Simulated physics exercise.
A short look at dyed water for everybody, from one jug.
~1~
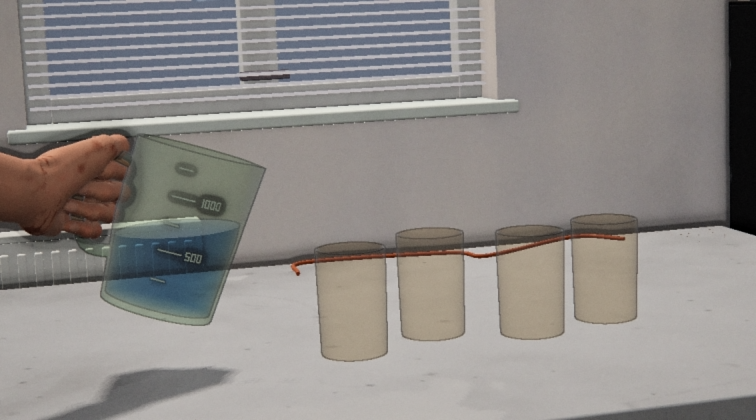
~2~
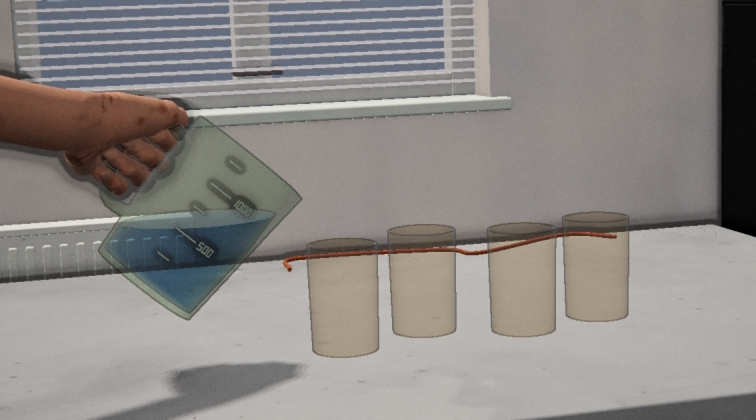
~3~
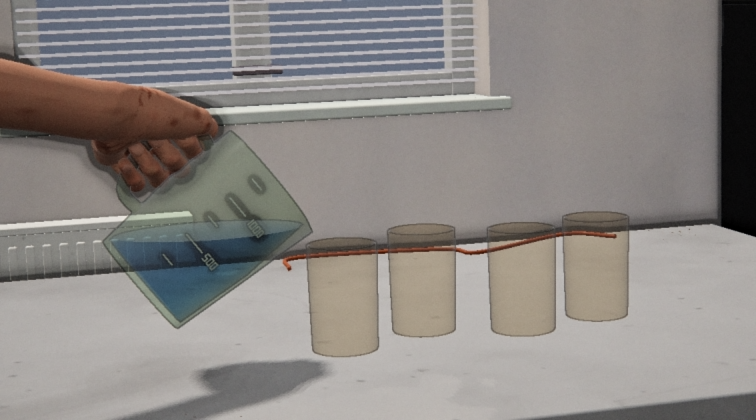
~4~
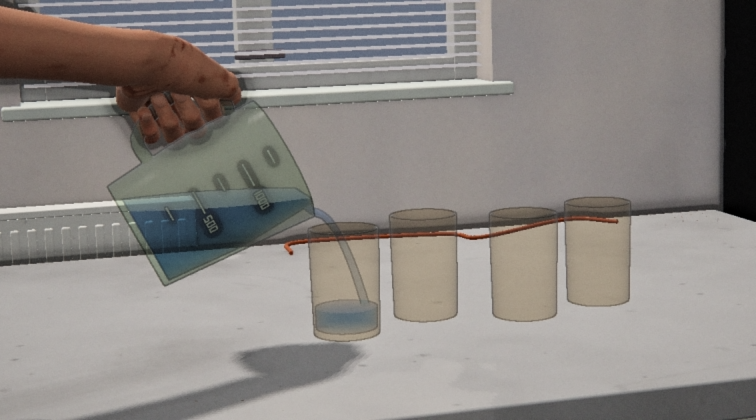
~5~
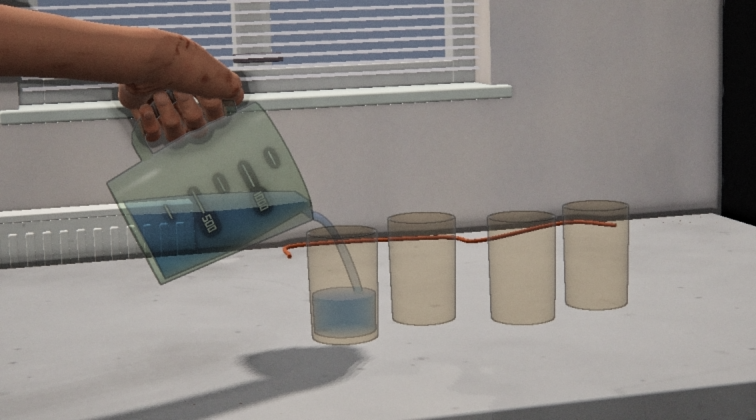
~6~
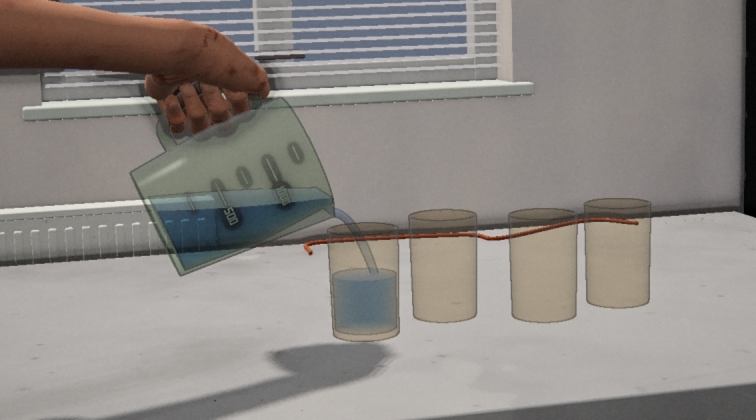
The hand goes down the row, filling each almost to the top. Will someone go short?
What the jug holds runs short.
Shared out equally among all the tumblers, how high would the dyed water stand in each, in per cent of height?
Some 60 per cent.
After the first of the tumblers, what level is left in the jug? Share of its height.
Near 30 in a hundred.
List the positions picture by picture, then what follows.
A hand has the jug; jug (177, 226) about half full; four tumblers, the last at (605, 265), in the first frame.
The jug is tipped; jug (198, 216) tipped 40° with all of its load; the first is empty, in the second frame.
The jug is tipped; jug (208, 228) tipped 55° with all of its load; four tumblers, the last at (596, 262), in the third frame.
The stream is running; jug (213, 193) tipped 65° with nearly all of its load; the first is about a quarter full, in the fourth frame.
The stream is running; jug (212, 193) tipped 65° with nearly all of its load; four tumblers, the last at (596, 251), in the fifth frame.
The stream is running; jug (235, 187) tipped 70° with about three quarters of its load; the first is about half full, in the sixth frame.
Shortly, the first is about three quarters full.
Then, the first is done and the jug has about two thirds of its load.
At the finish, the jug is empty with two filled and the next at about half of a serving.
